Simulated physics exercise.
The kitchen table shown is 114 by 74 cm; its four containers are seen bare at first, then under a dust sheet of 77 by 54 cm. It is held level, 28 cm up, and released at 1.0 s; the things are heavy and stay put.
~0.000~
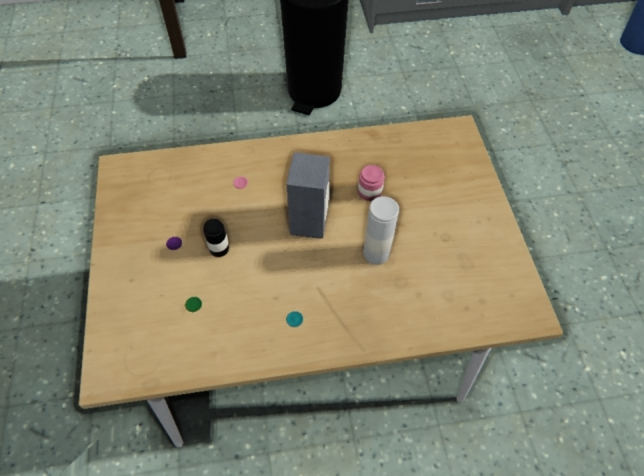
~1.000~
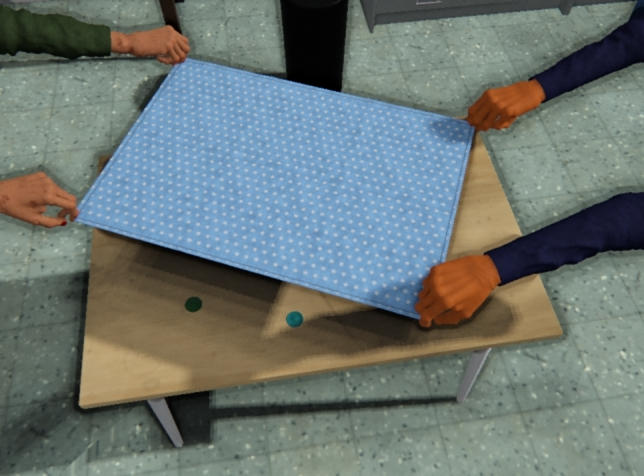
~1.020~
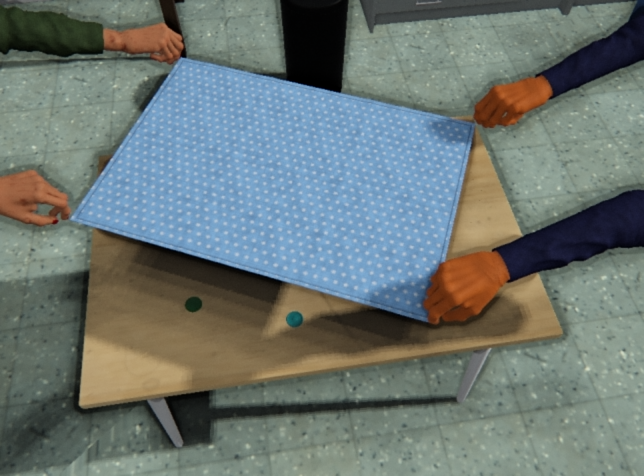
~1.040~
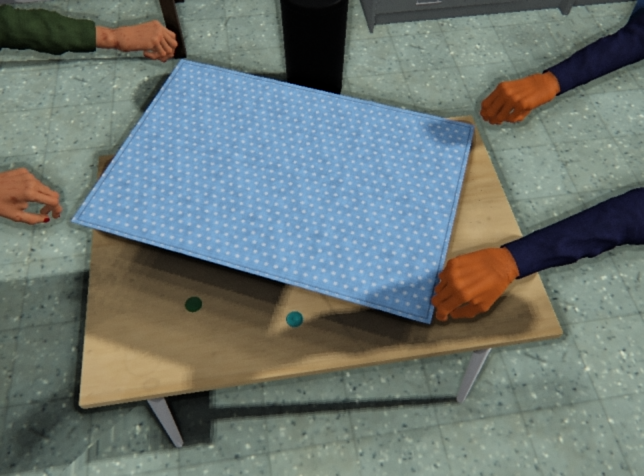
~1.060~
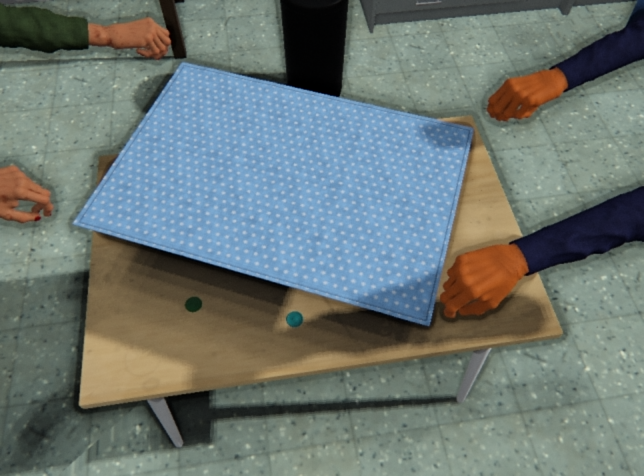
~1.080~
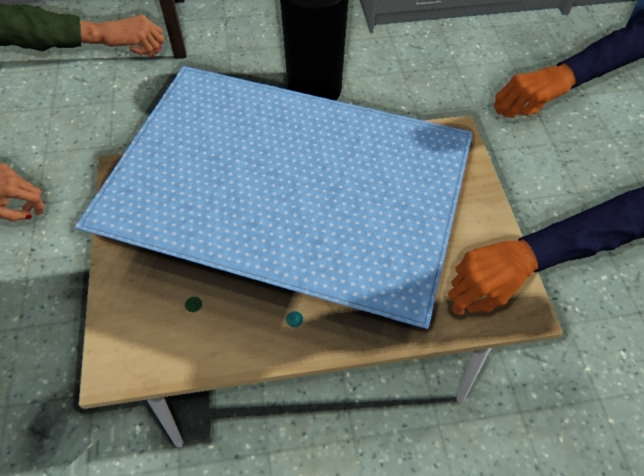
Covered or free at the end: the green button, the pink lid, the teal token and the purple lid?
In order: The green button remains in the open; the pink lid ends under the cloth; the teal token stays uncovered; the purple lid ends under the cloth.
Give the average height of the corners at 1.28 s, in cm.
About 0 cm.
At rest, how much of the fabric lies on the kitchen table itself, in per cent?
About 20 %.
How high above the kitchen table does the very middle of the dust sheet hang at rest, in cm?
About 22 cm.
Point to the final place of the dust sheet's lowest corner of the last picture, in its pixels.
Near (427, 292).
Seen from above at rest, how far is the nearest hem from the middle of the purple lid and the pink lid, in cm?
Roughly 4 cm, 5 cm.
After 1.3 s, 15 % of it is down, spanning 75 by 64 cm, above purple lid, pink lid.
After 1.5 s, 20 % of it is down, spanning 74 by 58 cm, above purple lid, pink lid.
After 1.7 s, 20 % of it is down, spanning 74 by 58 cm, above purple lid, pink lid.
After 1.9 s, 20 % of it is down, spanning 75 by 57 cm, above purple lid, pink lid.
After 2.7 s, 20 % of it is down, spanning 75 by 57 cm, above purple lid, pink lid.
